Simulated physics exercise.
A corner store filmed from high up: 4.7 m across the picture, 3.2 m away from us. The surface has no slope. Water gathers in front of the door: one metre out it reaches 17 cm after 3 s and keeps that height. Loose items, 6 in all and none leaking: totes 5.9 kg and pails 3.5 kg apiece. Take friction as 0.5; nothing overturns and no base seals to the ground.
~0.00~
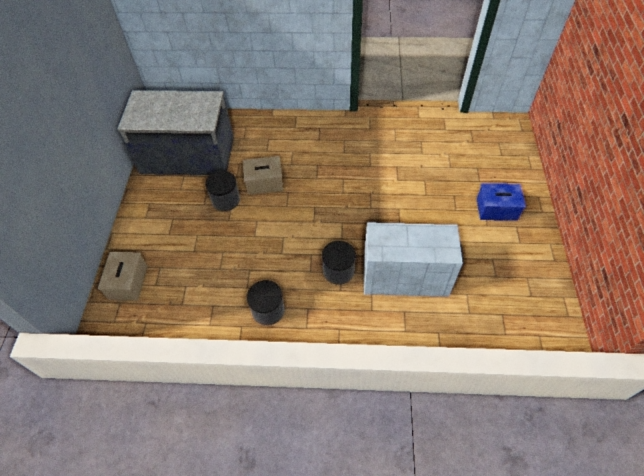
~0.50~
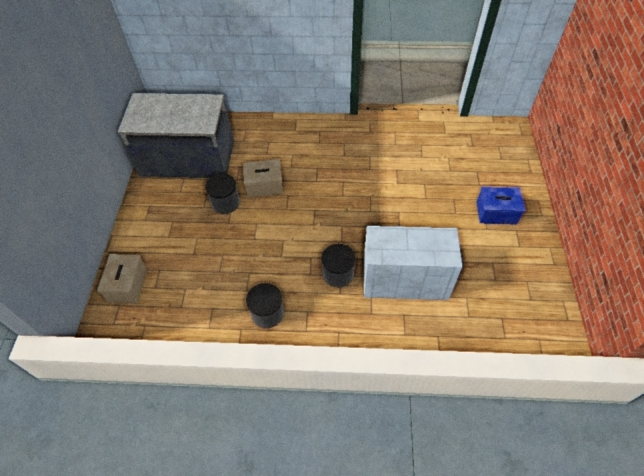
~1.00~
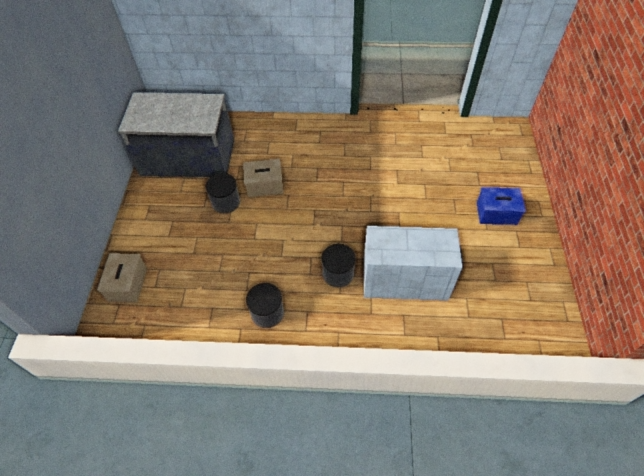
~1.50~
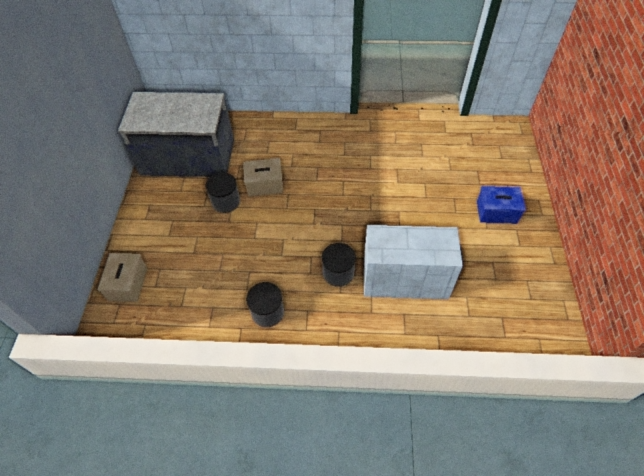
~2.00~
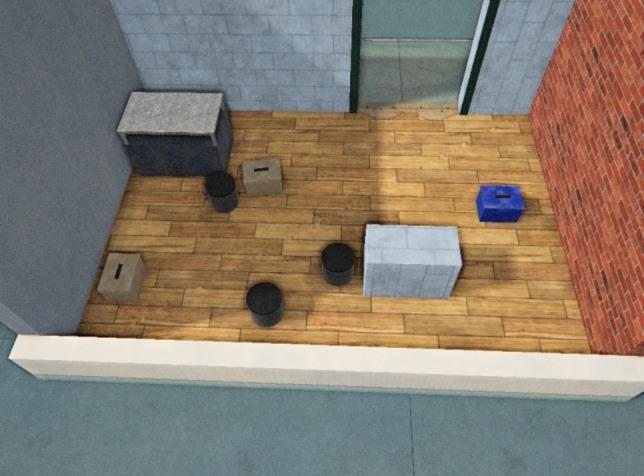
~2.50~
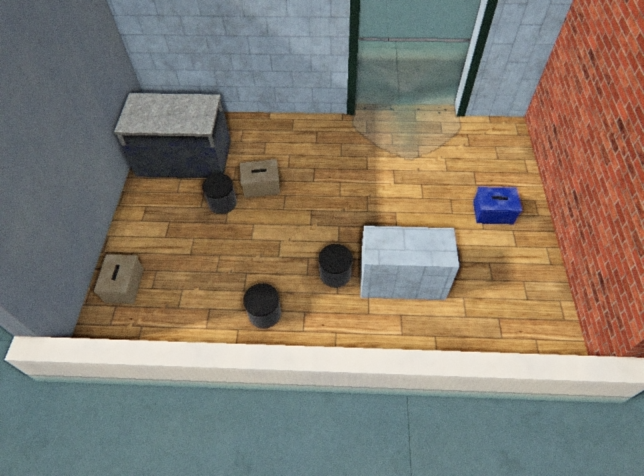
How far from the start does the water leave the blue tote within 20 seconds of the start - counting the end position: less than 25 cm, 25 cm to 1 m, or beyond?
The blue tote travels far.
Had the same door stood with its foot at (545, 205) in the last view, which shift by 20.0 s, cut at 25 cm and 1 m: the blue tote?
In that case the blue tote travels far.
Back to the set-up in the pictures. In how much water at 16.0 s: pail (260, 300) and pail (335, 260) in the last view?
Roughly 14 and 13 cm.
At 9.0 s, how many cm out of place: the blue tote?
About 200 cm.
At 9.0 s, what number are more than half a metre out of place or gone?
By then 3.
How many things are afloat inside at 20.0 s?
6 of them.
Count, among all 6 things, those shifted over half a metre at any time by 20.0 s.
I count 6.
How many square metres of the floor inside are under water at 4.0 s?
About 5.0 m2.
After 4.0 s the blue tote is near (502, 201), 0.0 m from its start, aground; 0 afloat.
After 9.0 s the blue tote is near (363, 318), 2.0 m from its start, afloat; 4 afloat.
After 16.0 s the blue tote is near (271, 163), 2.4 m from its start, afloat; 6 afloat.
After 20.0 s the blue tote is near (318, 223), 1.9 m from its start, afloat; 6 afloat.
